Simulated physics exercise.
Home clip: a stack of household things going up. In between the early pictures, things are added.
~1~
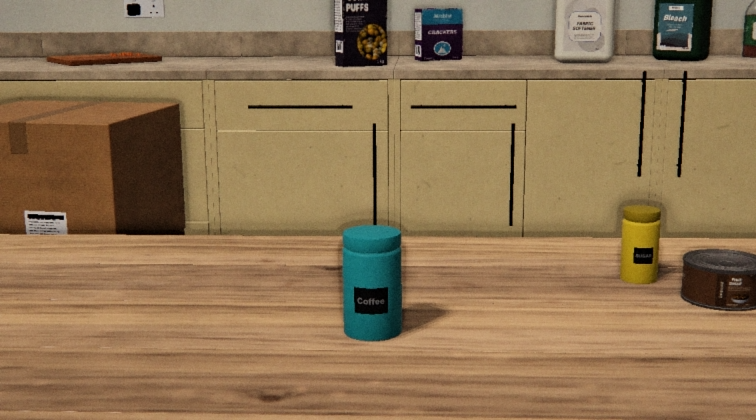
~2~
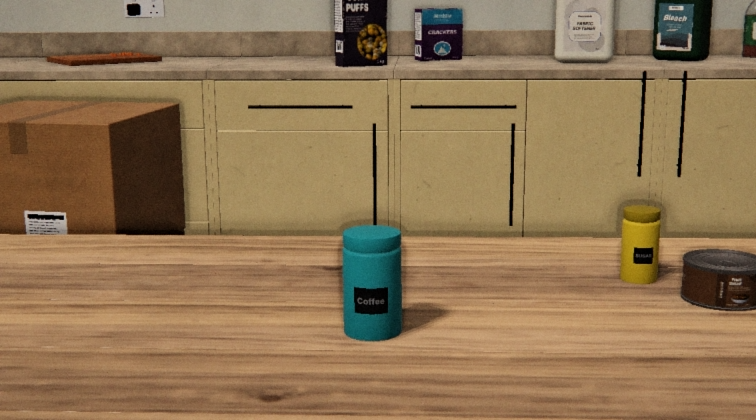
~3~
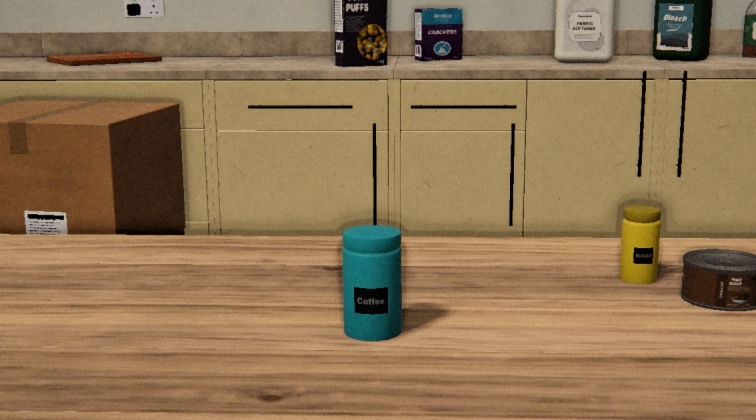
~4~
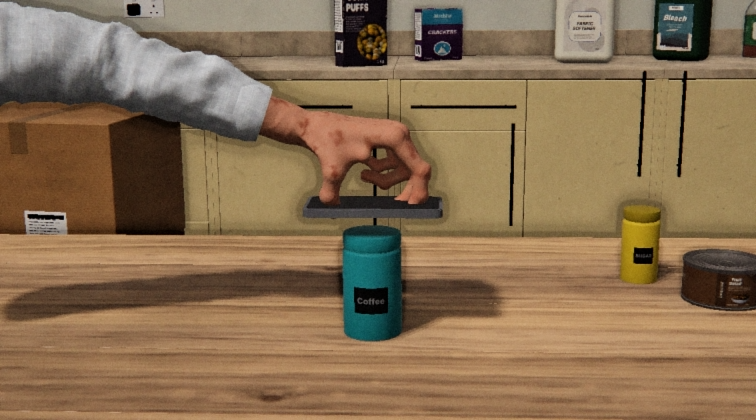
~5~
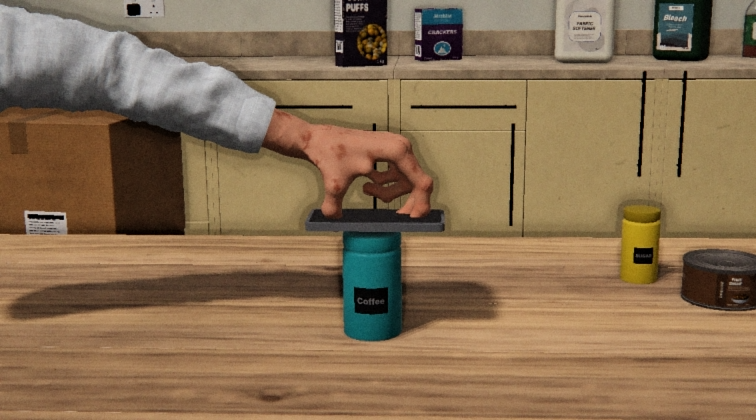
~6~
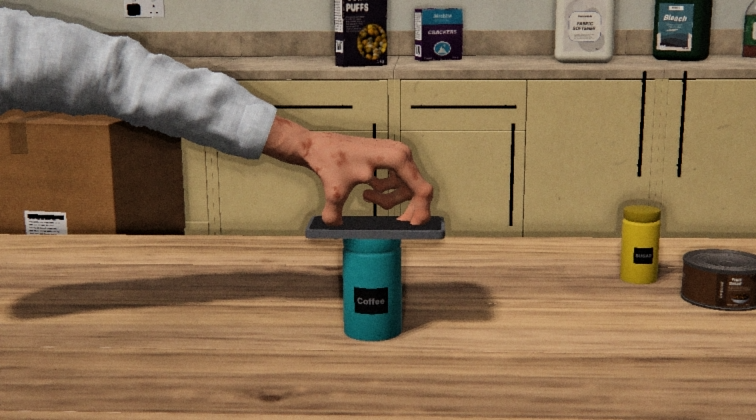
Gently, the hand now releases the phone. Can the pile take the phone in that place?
The build stays upright.
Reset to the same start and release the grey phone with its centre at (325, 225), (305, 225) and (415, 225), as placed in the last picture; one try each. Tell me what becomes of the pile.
Lab note - case 1: Collapse; case 2: Collapse; case 3: Collapse.
Then, 0.60 s after the last picture, nothing has stirred.
Then, 1.60 s after the last picture, grey phone resting near (376, 228).
At rest, all 4 in place. Seen from the same camera at the end, grey phone near (376, 228). The pile keeps its balance.
